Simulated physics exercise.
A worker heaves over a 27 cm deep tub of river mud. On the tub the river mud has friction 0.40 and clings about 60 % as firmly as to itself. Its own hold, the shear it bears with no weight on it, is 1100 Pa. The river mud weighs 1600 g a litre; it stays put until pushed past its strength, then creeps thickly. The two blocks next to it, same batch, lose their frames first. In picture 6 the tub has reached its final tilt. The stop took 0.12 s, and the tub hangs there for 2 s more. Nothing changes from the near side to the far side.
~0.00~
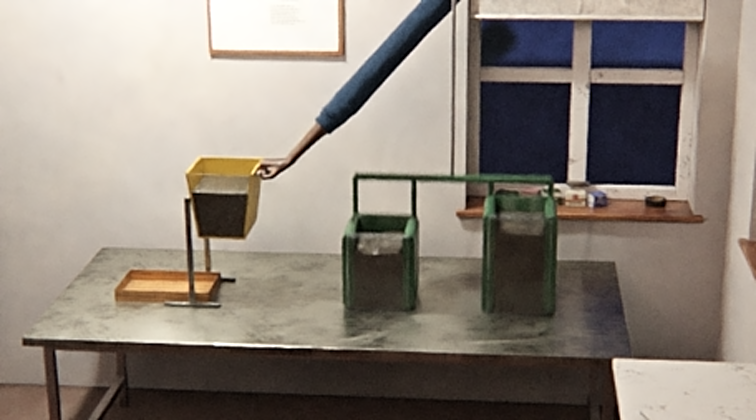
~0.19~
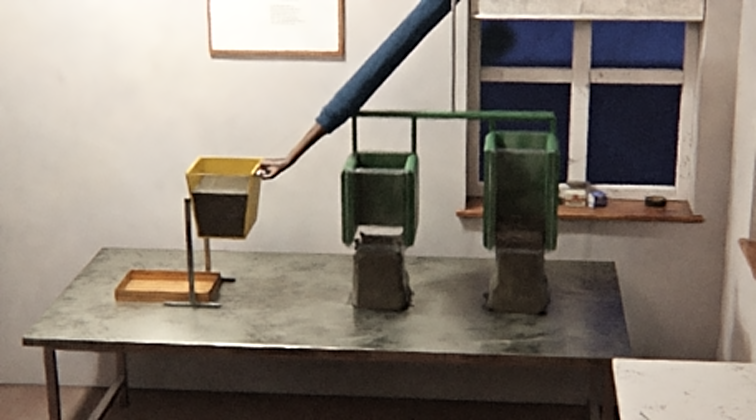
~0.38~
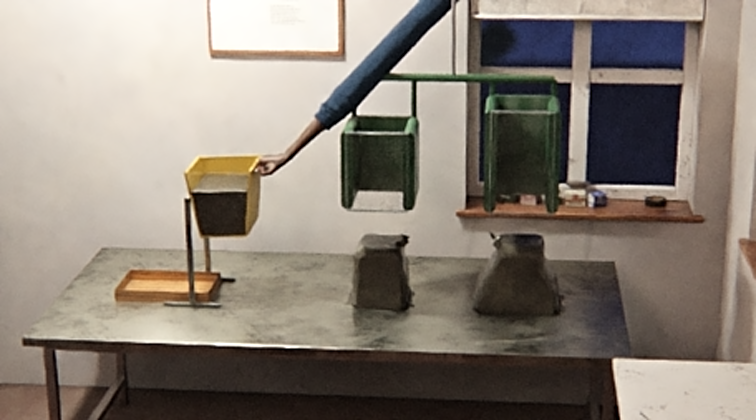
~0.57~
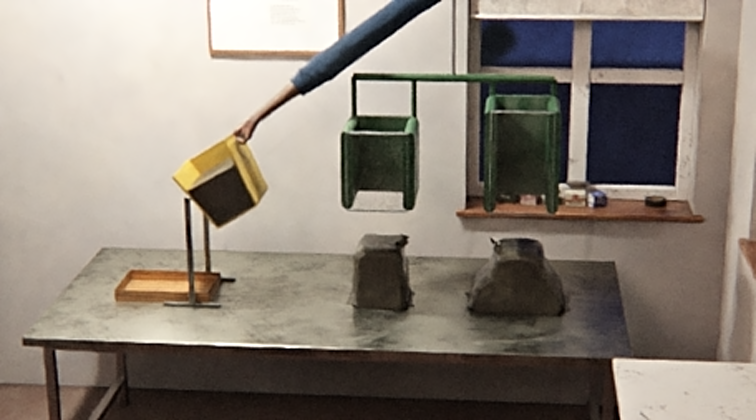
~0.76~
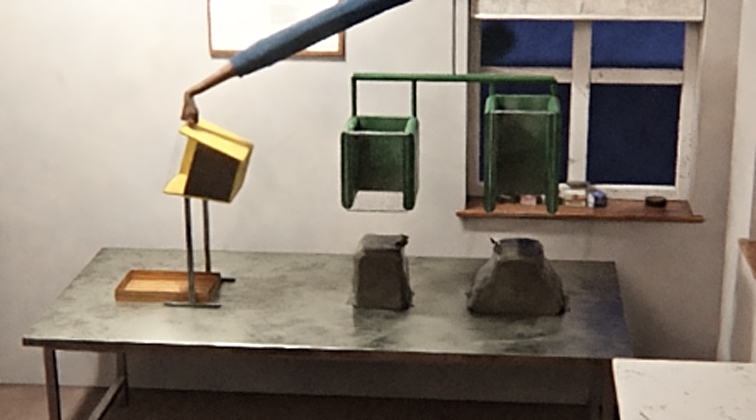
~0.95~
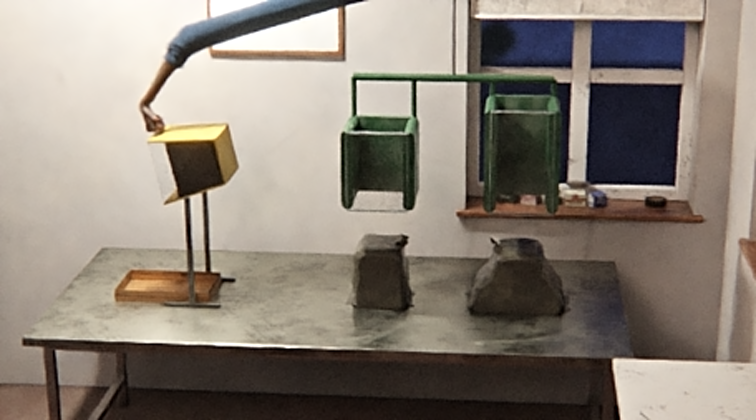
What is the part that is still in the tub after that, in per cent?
The part that is still in the tub after that is near 0 %.
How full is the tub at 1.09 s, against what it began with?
Some 100 per cent.
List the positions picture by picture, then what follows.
Handle-side rim at (250, 175), tilt 0 degrees; highest point of the river mud at (192, 192); test blocks 27 cm, 37 cm high (left to right), in the first picture.
Handle-side rim at (250, 175), tilt 0 degrees; highest point of the river mud at (192, 192); test blocks 26 cm, 35 cm high (left to right), in the second picture.
Handle-side rim at (249, 172), tilt 3 degrees; highest point of the river mud at (243, 191); test blocks 26 cm, 28 cm high (left to right), in the third picture.
Handle-side rim at (226, 146), tilt 32 degrees; highest point of the river mud at (232, 166); test blocks 26 cm, 26 cm high (left to right), in the fourth picture.
Handle-side rim at (179, 133), tilt 73 degrees; highest point of the river mud at (197, 143); test blocks 25 cm, 26 cm high (left to right), in the fifth picture.
Handle-side rim at (148, 143), tilt 101 degrees; highest point of the river mud at (205, 142); test blocks 25 cm, 26 cm high (left to right), in the sixth picture.
By 1.09 s, the tub is at 101 degrees and holds 100 %.
By 1.26 s, the tub is at 101 degrees and holds 71 %.
By 1.43 s, the tub is at 101 degrees and holds 26 %.
By 1.60 s, the tub is at 101 degrees and holds 0 %.
By 2.95 s, at the end, the tub is at 101 degrees and holds 0 %.
